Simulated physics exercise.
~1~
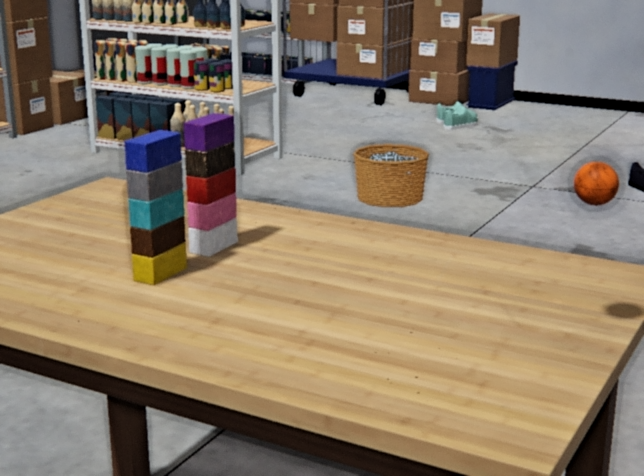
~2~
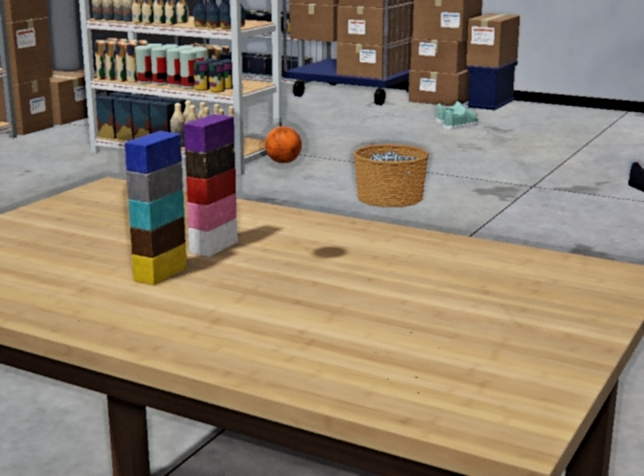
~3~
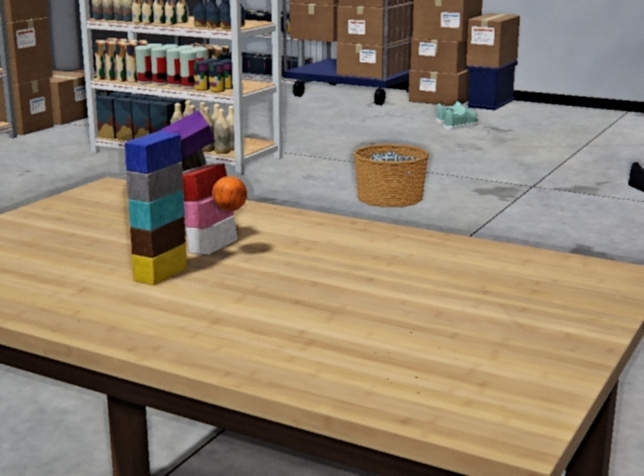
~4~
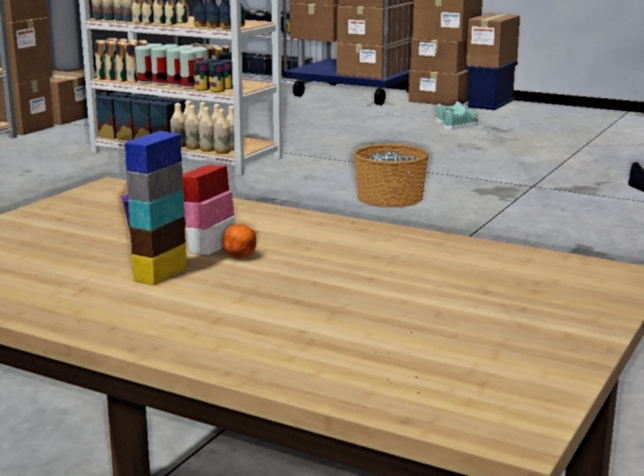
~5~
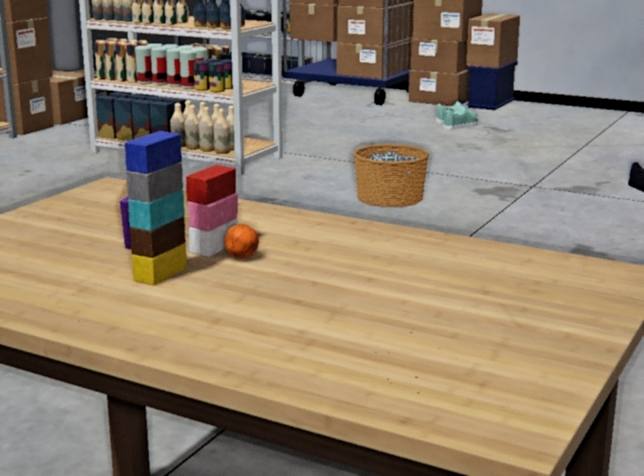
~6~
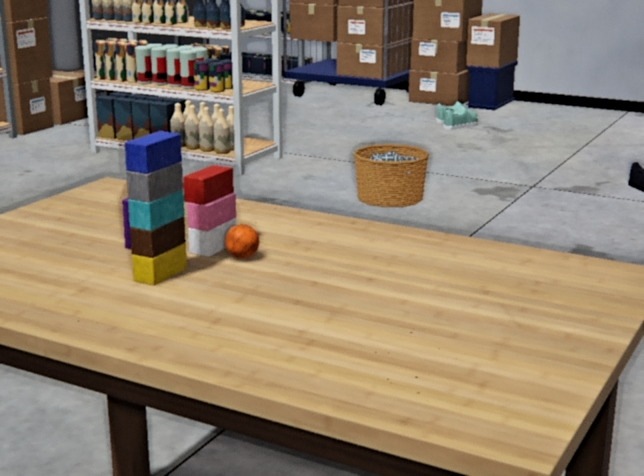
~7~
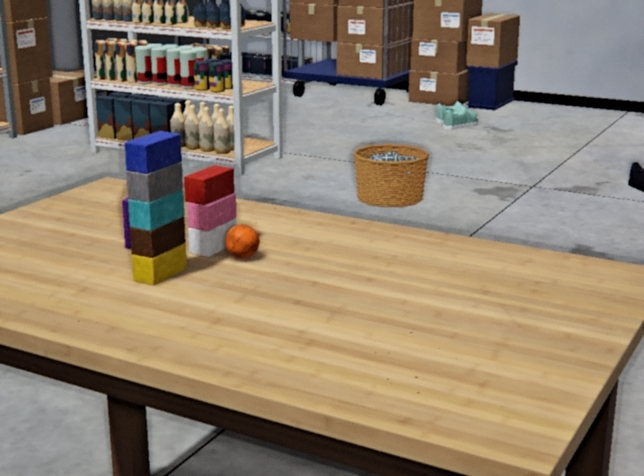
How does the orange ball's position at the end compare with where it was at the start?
At the start the orange ball is in the air at the far right, well away from the stacks. By the end it sits on the table just to the right of the white block at the bottom of the shortened stack.
